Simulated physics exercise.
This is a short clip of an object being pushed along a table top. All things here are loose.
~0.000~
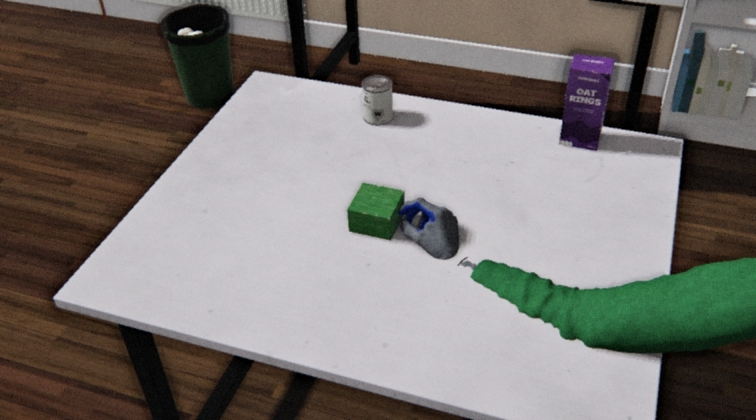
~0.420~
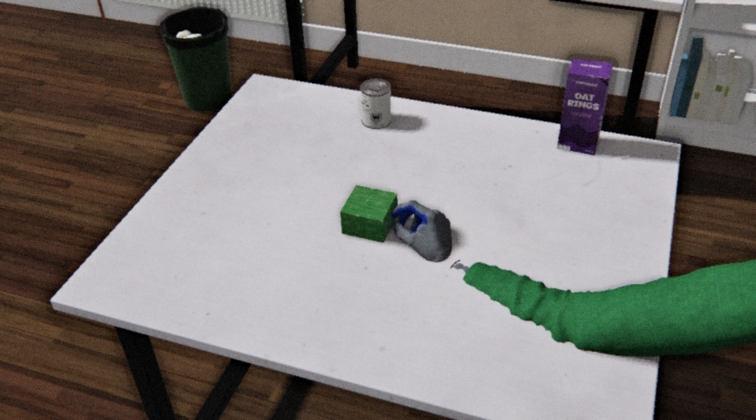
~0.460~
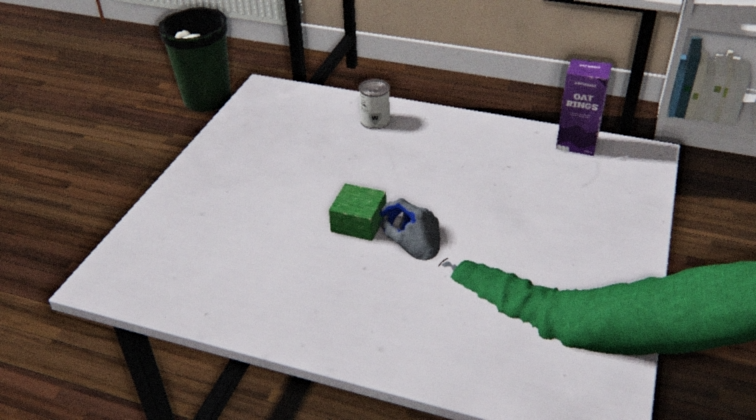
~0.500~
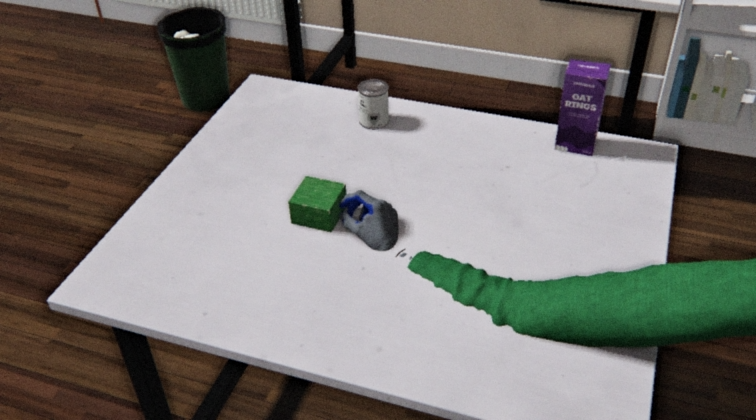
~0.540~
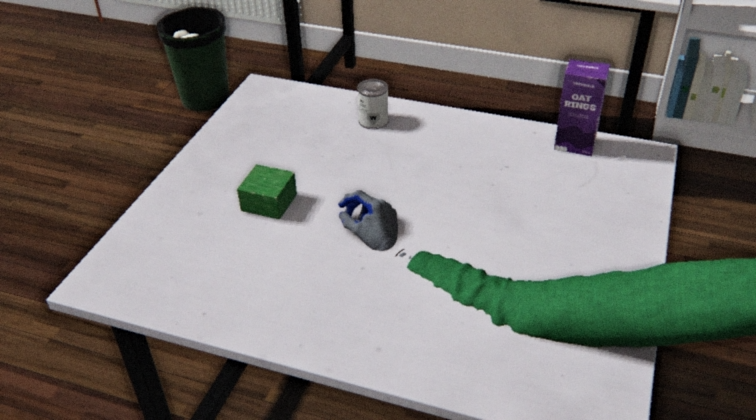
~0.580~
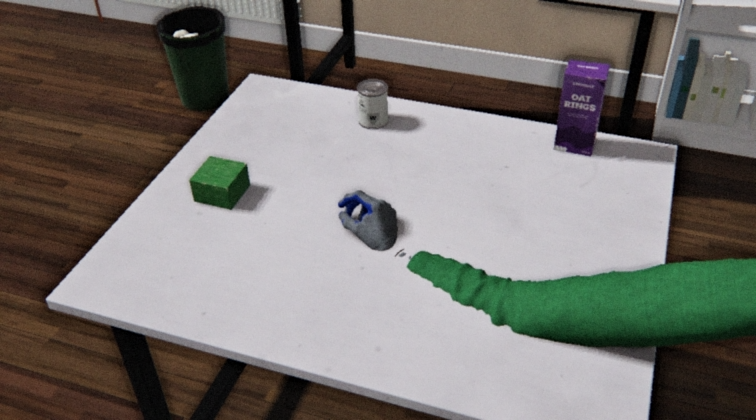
The video shows a green-sleeved arm with a gray and blue hand pushing a green block leftward across a white table, then the hand stops while the block slides farther left, away from it, with a can and purple box behind.
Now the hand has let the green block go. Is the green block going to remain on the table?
The table loses it.
By 0.68 s, green block now off the table.
By 0.88 s, things are still on the move.
By 0.98 s, as before.
When it is over (1.3 s), off the table, green block.
